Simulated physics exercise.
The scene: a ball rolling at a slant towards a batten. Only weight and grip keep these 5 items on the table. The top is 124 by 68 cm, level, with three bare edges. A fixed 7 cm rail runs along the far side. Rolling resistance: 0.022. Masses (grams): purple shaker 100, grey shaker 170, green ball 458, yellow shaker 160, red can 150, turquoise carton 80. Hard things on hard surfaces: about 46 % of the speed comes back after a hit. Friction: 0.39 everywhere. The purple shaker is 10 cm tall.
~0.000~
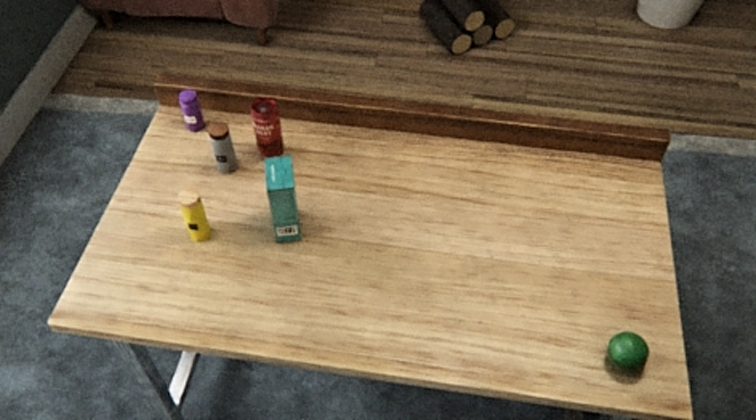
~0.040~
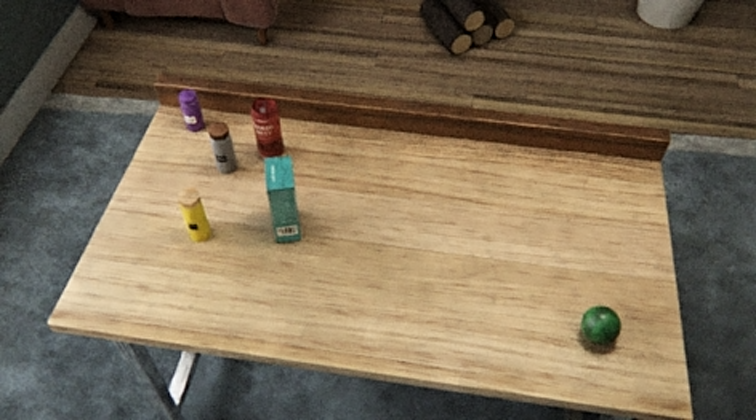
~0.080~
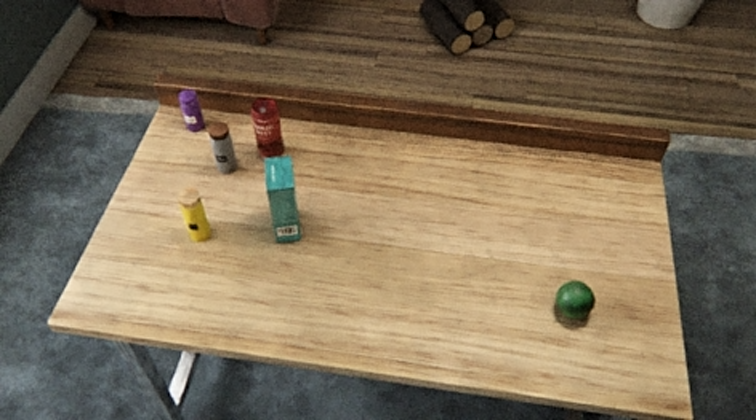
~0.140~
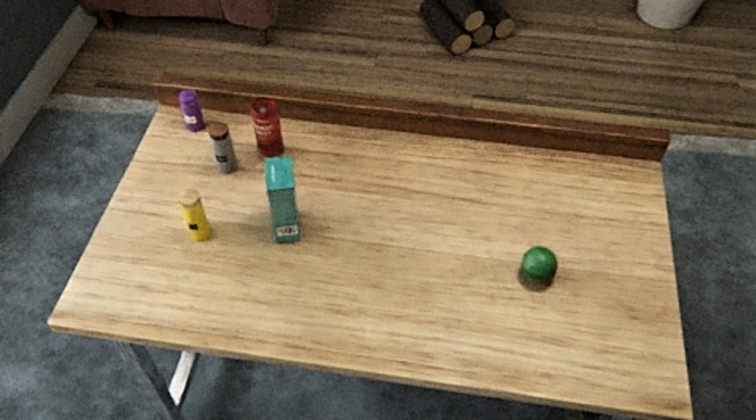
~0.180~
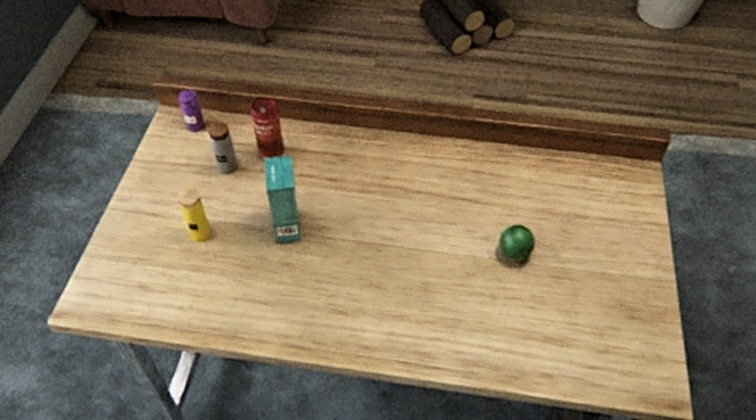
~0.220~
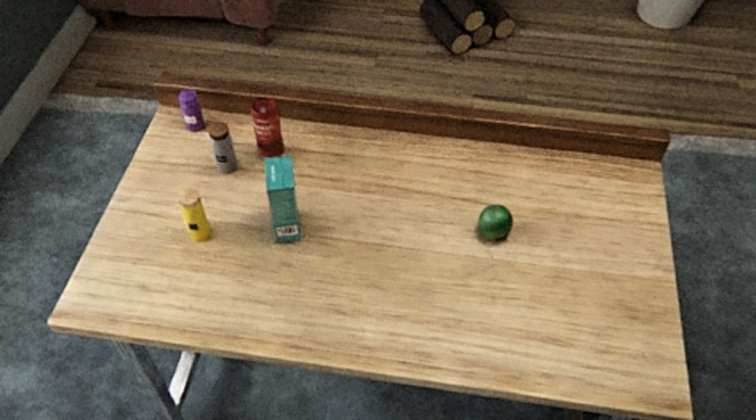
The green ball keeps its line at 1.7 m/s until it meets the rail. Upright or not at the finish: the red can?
The red can topples.
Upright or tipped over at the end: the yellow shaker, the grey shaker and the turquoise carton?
The yellow shaker is still upright; the grey shaker tips over; the turquoise carton keeps standing.
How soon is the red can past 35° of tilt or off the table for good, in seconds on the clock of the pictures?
At about 0.9 s.
After 0.62 s, green ball near (323, 146).
After 1.22 s, green ball near (191, 191); red can on its side near (190, 130); grey shaker on its side; purple shaker leaning 4°.
After 2.32 s, green ball near (57, 313); red can on its side near (183, 134); grey shaker on its side.
By the end (2.7 s), tipped over on the table, grey shaker and red can; the other 3 in place, give or take 4 cm. Seen from the same camera at the end, red can near (183, 134).
